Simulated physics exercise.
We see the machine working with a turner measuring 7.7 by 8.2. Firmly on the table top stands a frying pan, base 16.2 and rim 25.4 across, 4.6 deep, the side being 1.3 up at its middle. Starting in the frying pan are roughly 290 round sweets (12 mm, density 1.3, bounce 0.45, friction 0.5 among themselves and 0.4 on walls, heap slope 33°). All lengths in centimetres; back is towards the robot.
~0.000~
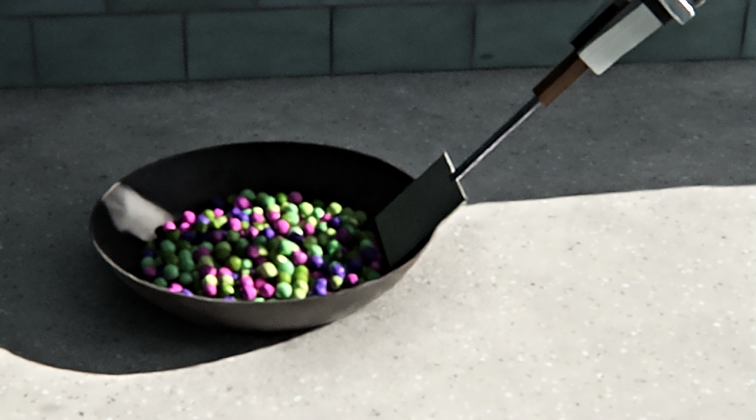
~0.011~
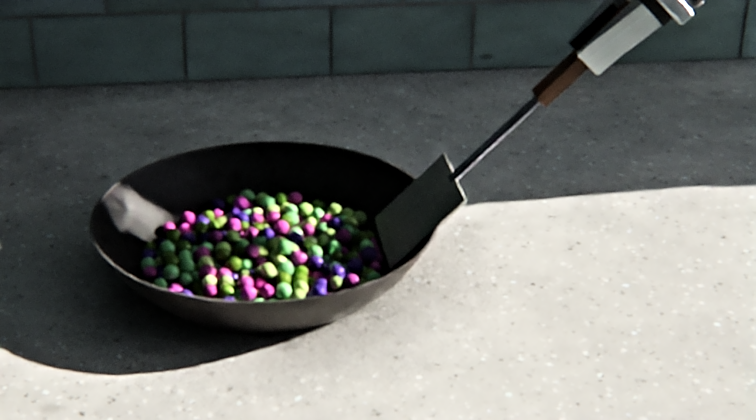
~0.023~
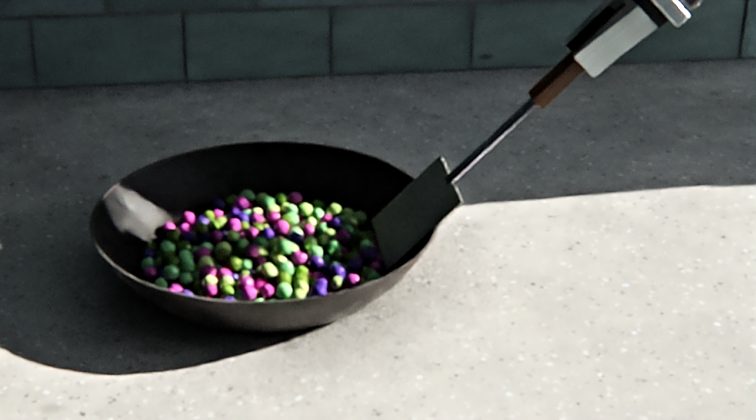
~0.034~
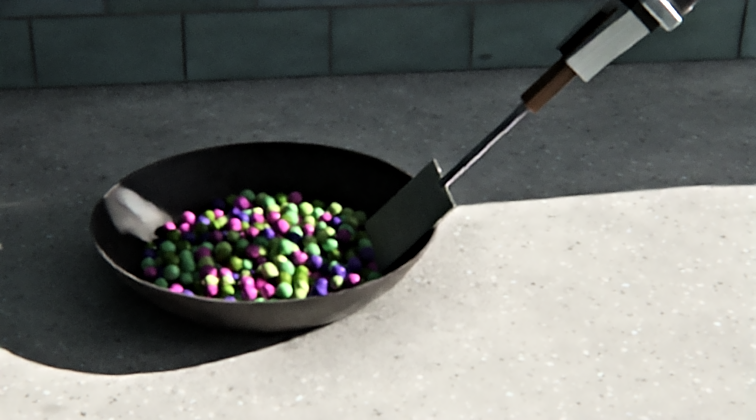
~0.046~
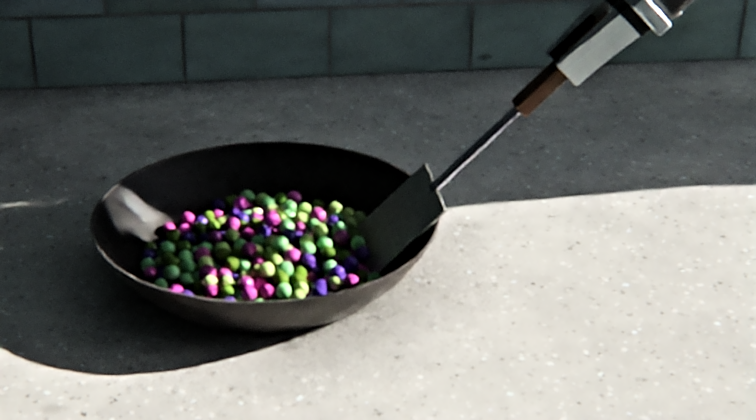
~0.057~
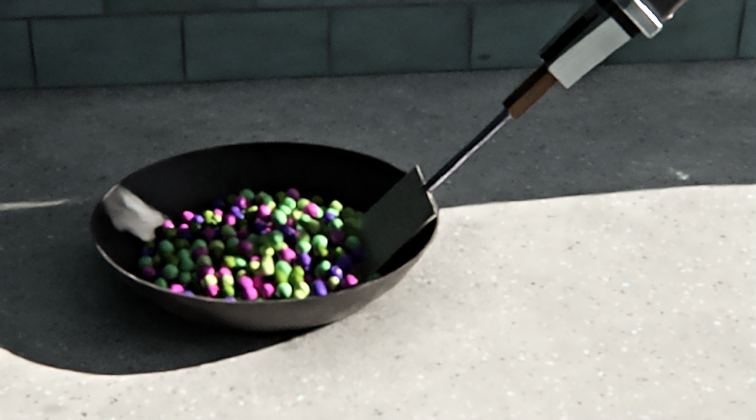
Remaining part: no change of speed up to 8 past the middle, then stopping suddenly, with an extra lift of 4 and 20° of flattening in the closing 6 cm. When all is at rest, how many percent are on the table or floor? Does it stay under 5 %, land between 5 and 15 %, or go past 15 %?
It lands between 5 and 15 %.
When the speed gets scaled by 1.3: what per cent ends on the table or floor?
10 %.
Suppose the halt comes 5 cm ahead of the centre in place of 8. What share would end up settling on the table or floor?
In that case about 0 percent ends on the table or floor.
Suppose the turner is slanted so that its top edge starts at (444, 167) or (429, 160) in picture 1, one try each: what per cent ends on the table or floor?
Close to 10 and 5 percent respectively.
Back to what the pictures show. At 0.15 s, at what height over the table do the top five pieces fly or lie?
I'd say close to 4 cm on average.
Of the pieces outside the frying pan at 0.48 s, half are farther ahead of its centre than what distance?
16 cm.
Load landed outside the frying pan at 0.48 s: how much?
My estimate is roughly 6 %.
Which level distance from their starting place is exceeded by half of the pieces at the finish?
Roughly 3 cm.
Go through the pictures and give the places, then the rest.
The first picture shows turner top edge at (456, 176), sloping 45°; upper third of the load around (271, 246), from x 150 to 375, top at y 195; 288 in the frying pan.
The second picture shows turner top edge at (455, 176), sloping 45°; upper third of the load around (271, 246), from x 150 to 375, top at y 195.
The third picture shows turner top edge at (452, 178), sloping 45°; upper third of the load around (271, 246), from x 150 to 375, top at y 195.
The fourth picture shows turner top edge at (444, 182), sloping 45°; upper third of the load around (275, 246), from x 150 to 375, top at y 195.
The fifth picture shows turner top edge at (436, 186), sloping 45°; upper third of the load around (272, 243), from x 150 to 375, top at y 195.
The sixth picture shows turner top edge at (427, 189), sloping 45°; upper third of the load around (266, 238), from x 145 to 375, top at y 195; 288 in the frying pan.
After 0.15 s, sloping 45°, highest piece 5 above the table; 288 in the frying pan.
After 0.24 s, sloping 38°, highest piece 5 above the table; 288 in the frying pan.
After 0.48 s, sloping 25°, highest piece 6 above the table; 267 in the frying pan, 20 on the table or floor, 1 on the blade or in flight.
After 1.53 s, sloping 25°, highest piece 5 above the table; 267 in the frying pan, 21 on the table or floor.
At rest, 267 in the frying pan, 21 on the table or floor. That is 7 % on the table or floor.
